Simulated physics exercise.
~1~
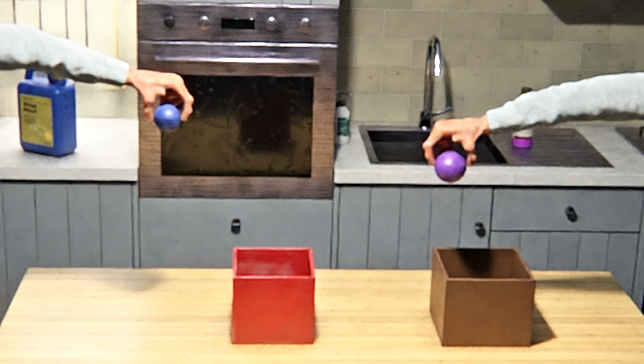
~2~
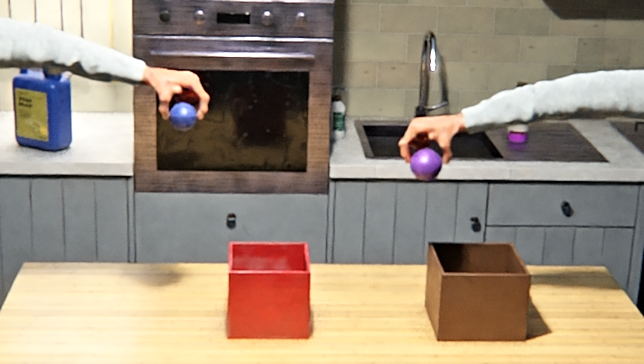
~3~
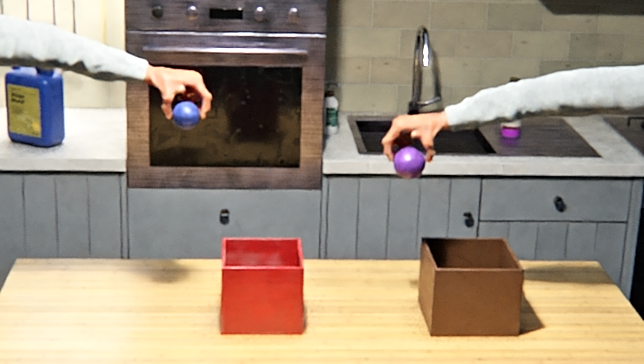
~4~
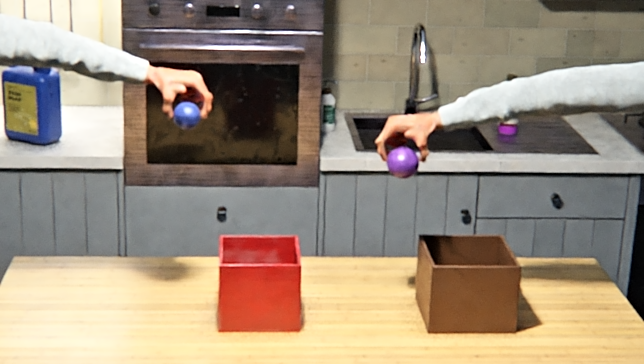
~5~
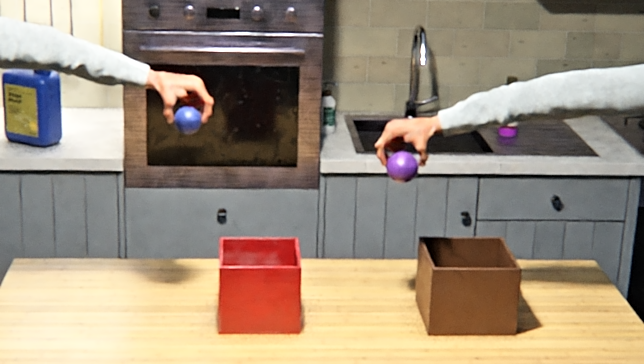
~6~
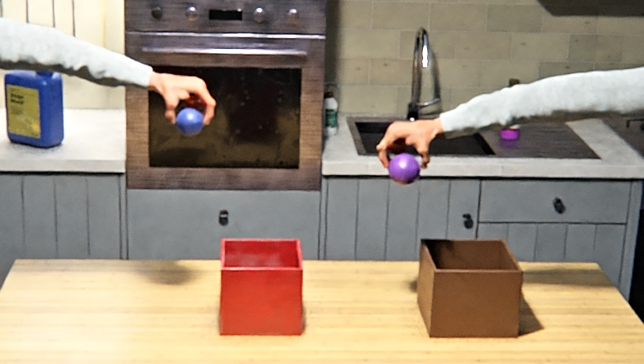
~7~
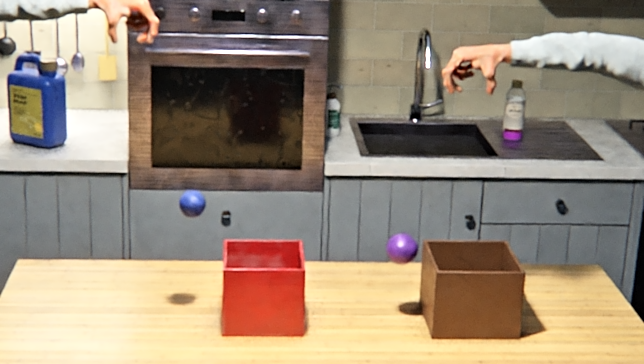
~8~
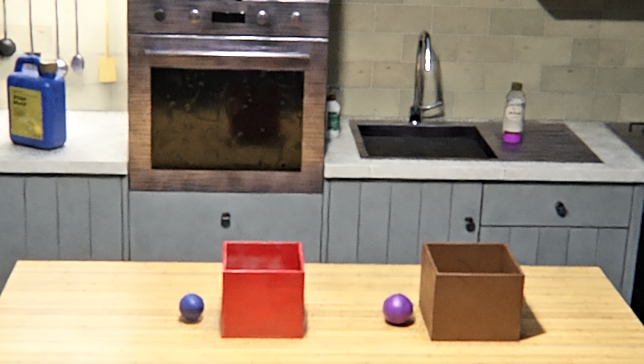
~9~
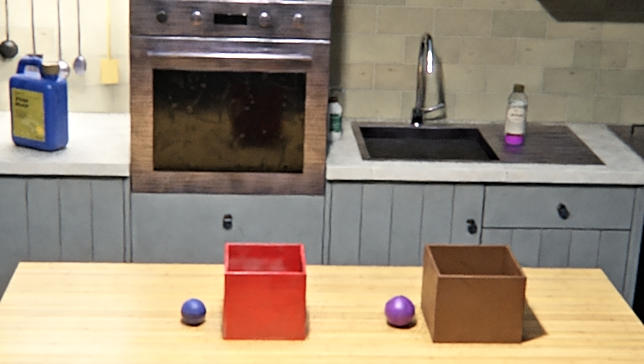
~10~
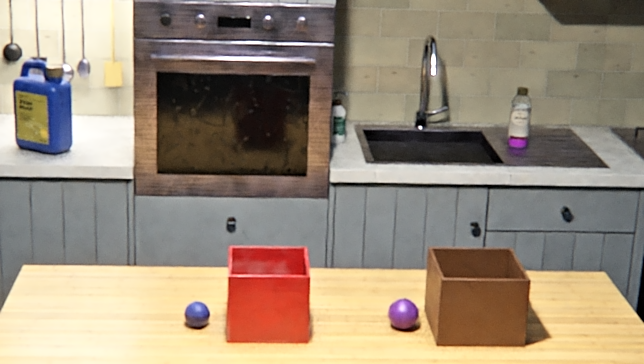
In the video, two hands hold a blue ball and a round purple object above a table with a red crate and a brown crate, then release them and withdraw. Both objects drop and come to rest on the tabletop, each just left of a crate.
